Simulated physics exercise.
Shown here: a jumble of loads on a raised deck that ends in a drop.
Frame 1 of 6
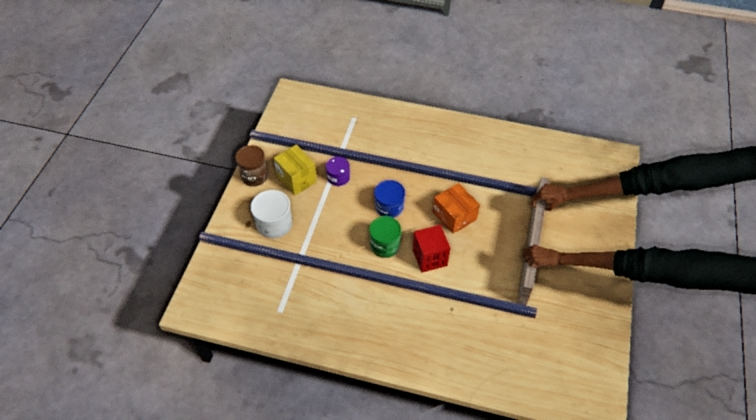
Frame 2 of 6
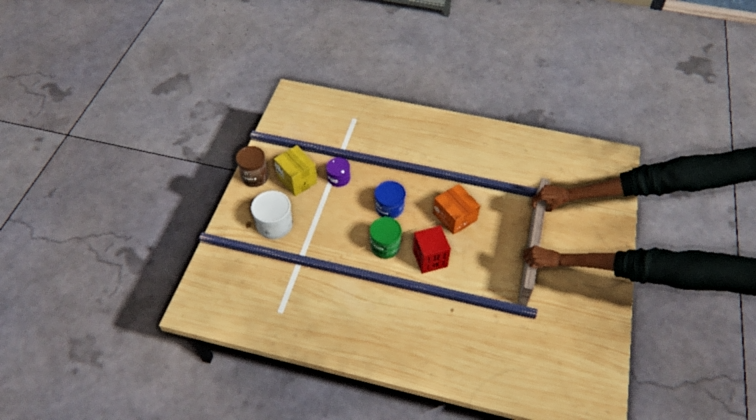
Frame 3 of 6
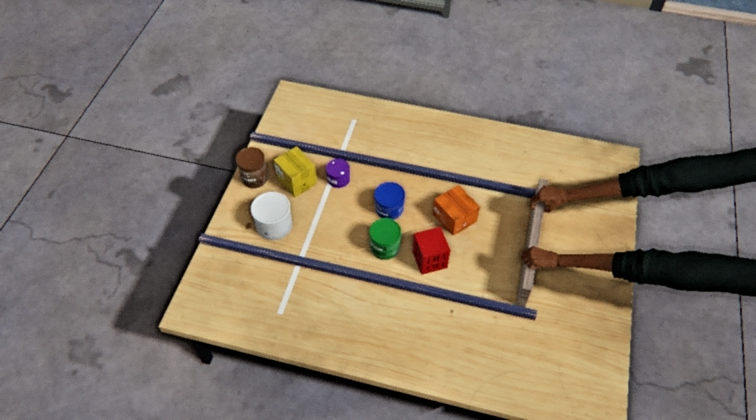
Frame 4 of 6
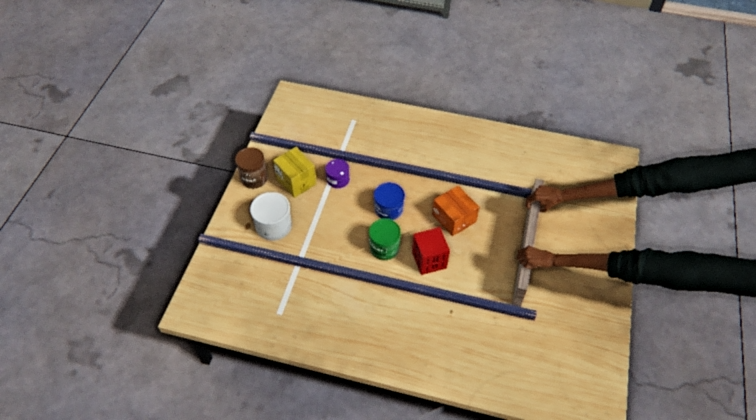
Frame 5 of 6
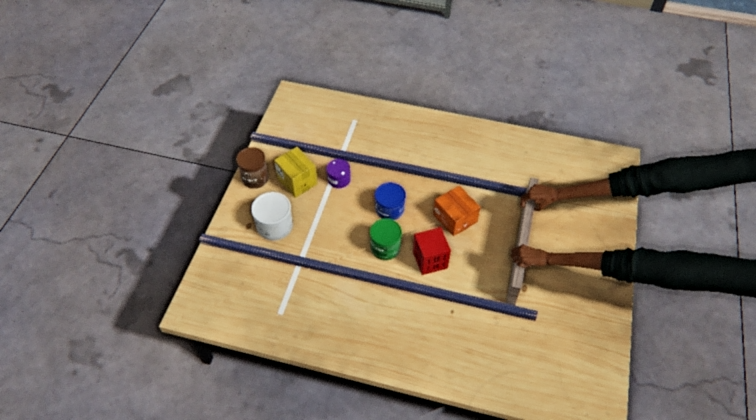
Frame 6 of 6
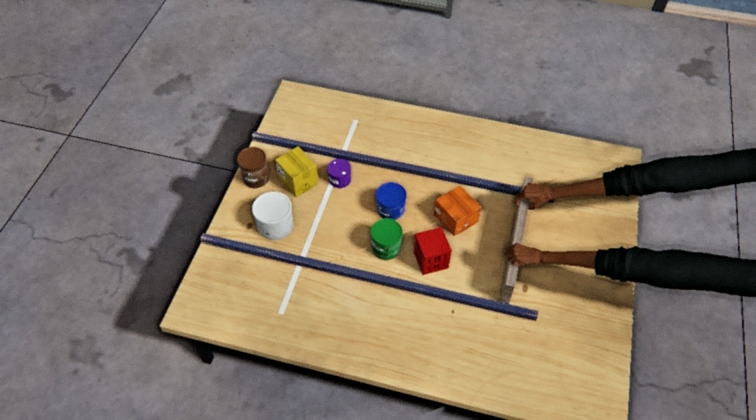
The clip opens on a wooden table where colorful containers and boxes sit between two dark rails, some near a white line, while two hands hold a plank at the right. The hands then slide the plank slightly to the left, and the objects stay essentially still.
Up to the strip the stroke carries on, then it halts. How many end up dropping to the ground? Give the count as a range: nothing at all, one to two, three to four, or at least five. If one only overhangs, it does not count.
The count is nothing at all.
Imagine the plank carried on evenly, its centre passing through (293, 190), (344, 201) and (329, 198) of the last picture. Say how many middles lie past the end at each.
Past-the-end tally - position 1: 1, position 2: 0, position 3: 0.
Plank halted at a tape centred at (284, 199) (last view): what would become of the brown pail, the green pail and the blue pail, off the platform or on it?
Outcome - brown pail: It is not there; green pail: It stays up there; blue pail: It stays up there.
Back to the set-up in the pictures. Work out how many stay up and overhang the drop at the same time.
Overhang count: 0.
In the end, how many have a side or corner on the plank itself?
The figure is 3.
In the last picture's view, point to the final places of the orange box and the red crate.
Same order as the question: First (309, 189), second (300, 215).
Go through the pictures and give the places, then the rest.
Brown pail (252, 166); white pail (272, 215); yellow parcel (296, 170); plank (534, 240); tape (321, 205), in the first frame.
White pail (273, 215); red crate (431, 250), in the second frame.
Yellow parcel (296, 172); plank (532, 242), in the third frame.
Brown pail (252, 169); orange box (455, 211), in the fourth frame.
White pail (273, 217); purple canister (339, 174), in the fifth frame.
Brown pail (254, 168); white pail (274, 216); yellow parcel (297, 172); plank (517, 239); tape (322, 207), in the sixth frame.
Early on, none off yet; brown pail at rest near (254, 168); white pail at rest near (274, 216); yellow parcel at rest near (297, 172).
Finally, the number that fall off is zero.
